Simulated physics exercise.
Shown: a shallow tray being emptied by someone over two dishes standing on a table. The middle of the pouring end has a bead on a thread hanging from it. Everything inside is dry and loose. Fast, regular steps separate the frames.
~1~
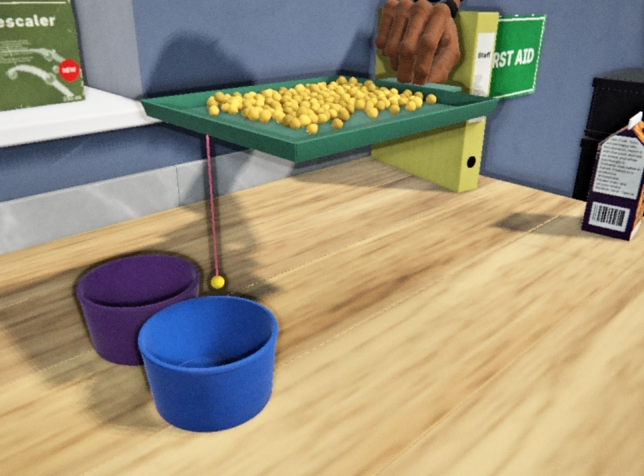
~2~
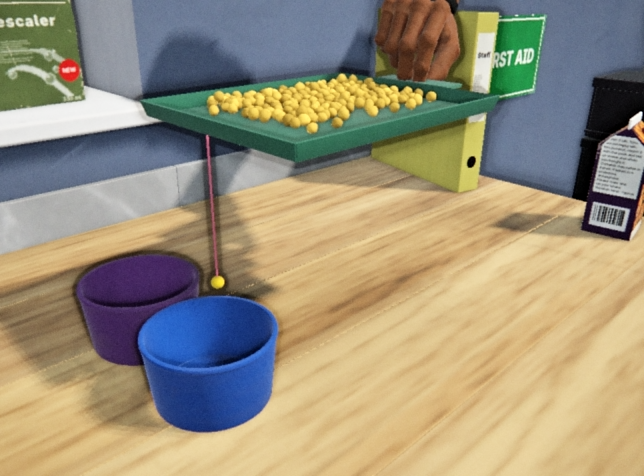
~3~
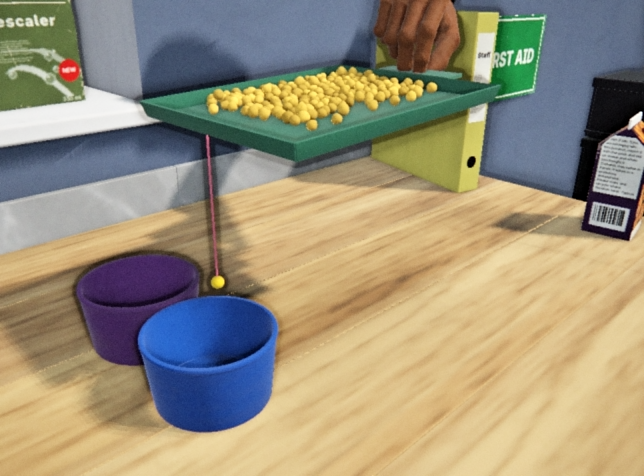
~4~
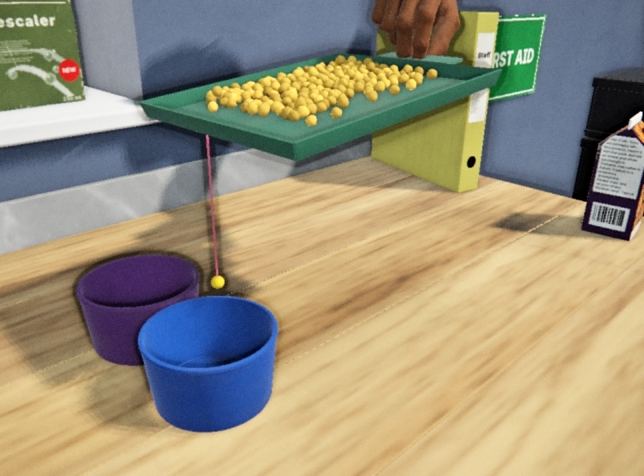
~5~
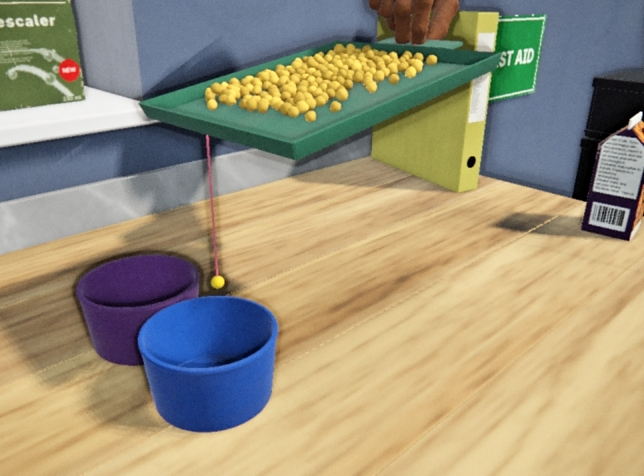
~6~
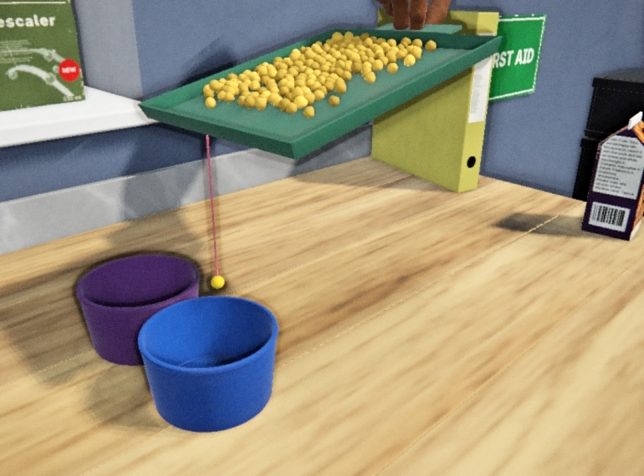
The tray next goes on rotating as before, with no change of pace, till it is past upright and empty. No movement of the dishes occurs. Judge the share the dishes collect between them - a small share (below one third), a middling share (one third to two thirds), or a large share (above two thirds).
A large share.
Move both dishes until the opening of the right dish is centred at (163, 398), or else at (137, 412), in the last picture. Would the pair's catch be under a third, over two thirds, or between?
First attempt: Under a third; second attempt: Under a third.
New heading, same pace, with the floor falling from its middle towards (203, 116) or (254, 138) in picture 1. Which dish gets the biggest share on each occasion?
Result 1: The left-hand one; result 2: The right-hand one.
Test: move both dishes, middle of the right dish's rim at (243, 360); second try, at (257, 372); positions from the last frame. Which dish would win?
Run 1: The one on the left side. Run 2: The one on the left side.
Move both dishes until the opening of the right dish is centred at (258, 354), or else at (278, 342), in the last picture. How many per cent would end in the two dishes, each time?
Roughly 60% on the first try and 40% on the second.
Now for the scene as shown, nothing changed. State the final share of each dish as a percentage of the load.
The left dish ends up with around 60 percent of the load, the right dish with around 30 percent.
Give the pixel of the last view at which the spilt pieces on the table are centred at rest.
Once everything settles, the pieces are centred near (65, 425).
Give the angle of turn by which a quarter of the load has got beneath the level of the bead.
At about 90°.
Soon after the last picture, tray tipped steeply; nearly all on the tray; a stray few in the right dish; a stray few in the left dish; a stray few outside both; a stray few in the air.
A little later, tray tipped right over; a small part on the tray; a small part in the right dish; about half in the left dish; a small part outside both; about a quarter in the air.
Later still, tray tipped past a quarter turn; about a quarter in the right dish; about two thirds in the left dish; a small part outside both.
At rest, tray tipped past a quarter turn; about a quarter in the right dish; about two thirds in the left dish; a small part outside both.
